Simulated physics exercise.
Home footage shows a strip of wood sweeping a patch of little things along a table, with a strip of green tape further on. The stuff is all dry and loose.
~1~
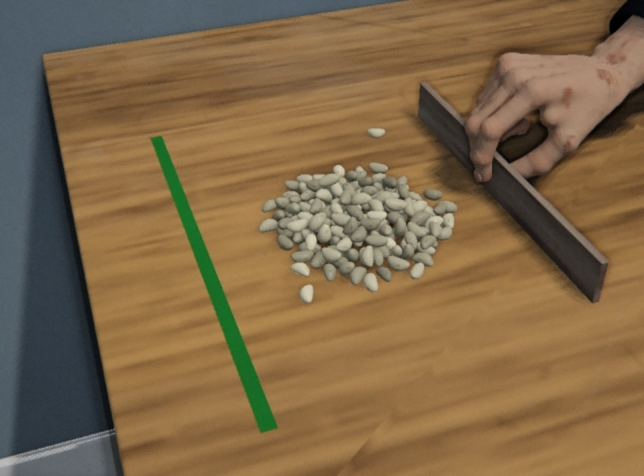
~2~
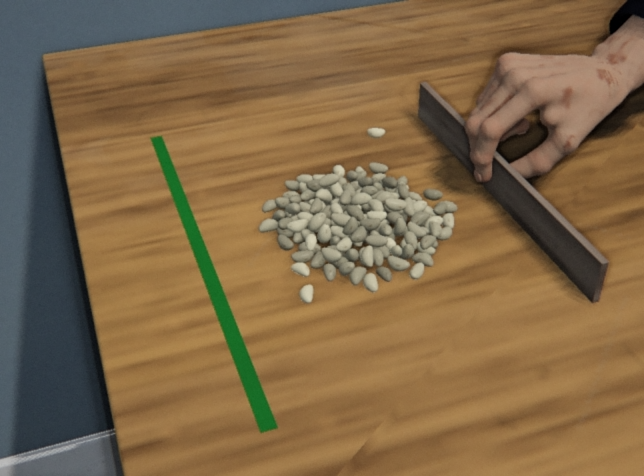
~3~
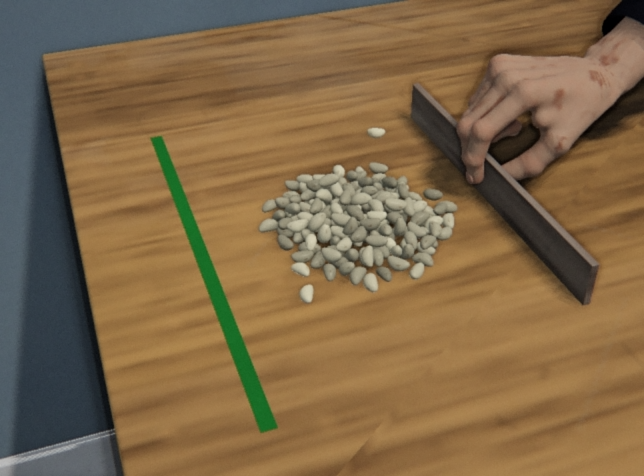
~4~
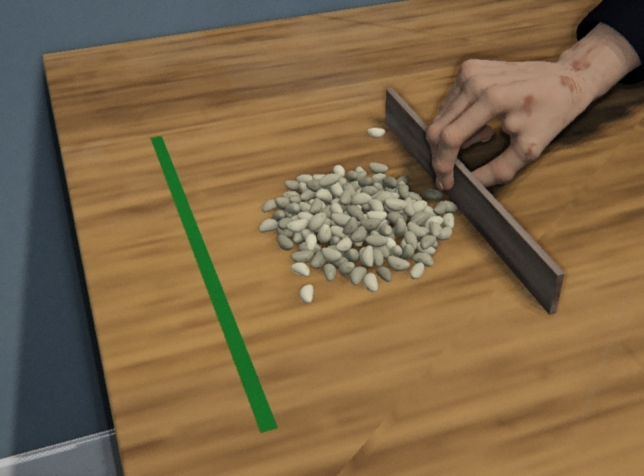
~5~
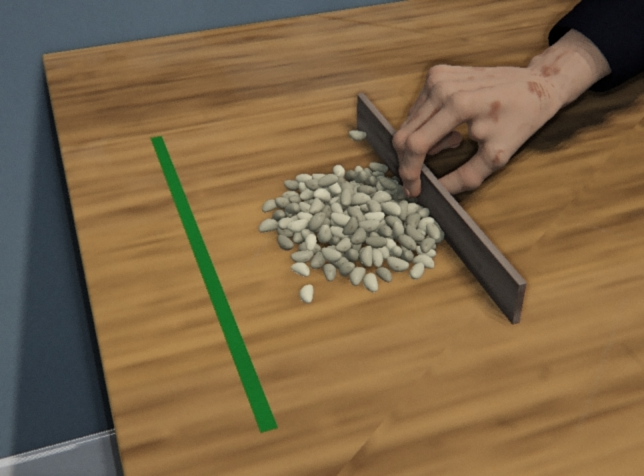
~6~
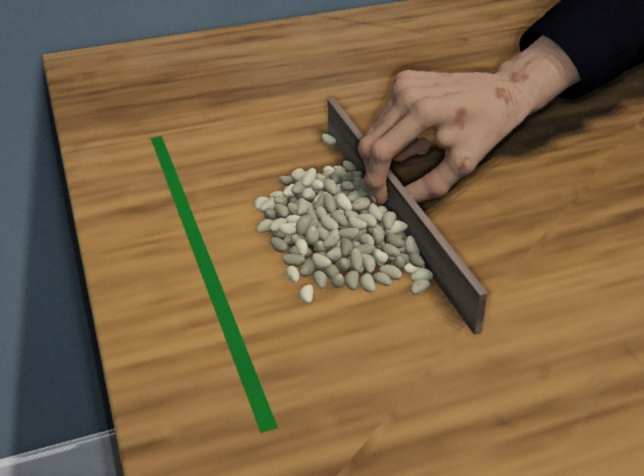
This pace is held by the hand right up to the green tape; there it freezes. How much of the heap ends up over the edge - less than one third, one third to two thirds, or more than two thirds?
Less than one third.
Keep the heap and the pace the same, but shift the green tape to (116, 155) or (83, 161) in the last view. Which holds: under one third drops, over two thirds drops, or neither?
Try 1 - the middle third; try 2 - beyond two thirds.
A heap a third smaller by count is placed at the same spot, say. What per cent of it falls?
Around 0 percent.
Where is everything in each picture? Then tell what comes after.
The first picture shows strip of wood at (584, 264), at rest; green tape at (160, 147), about a palm's width from the edge; edge at (86, 285); the heap at (359, 218), white beans.
The second picture shows strip of wood at (584, 264), at rest.
The third picture shows strip of wood at (575, 266); the heap at (359, 218).
The fourth picture shows strip of wood at (541, 275).
The fifth picture shows strip of wood at (505, 284); the heap at (356, 219), a small part pushed along.
The sixth picture shows strip of wood at (467, 294); green tape at (160, 147); edge at (86, 285); the heap at (338, 222), most pushed along.
Soon, strip of wood still moving, near (290, 201); heap all on the table, its front near (170, 263).
A while on, strip of wood stopped at the green tape; heap a stray few over the edge.
Towards the end, strip of wood stopped at the green tape; heap a small part over the edge.
Finally, strip of wood stopped at the green tape; heap a small part over the edge.
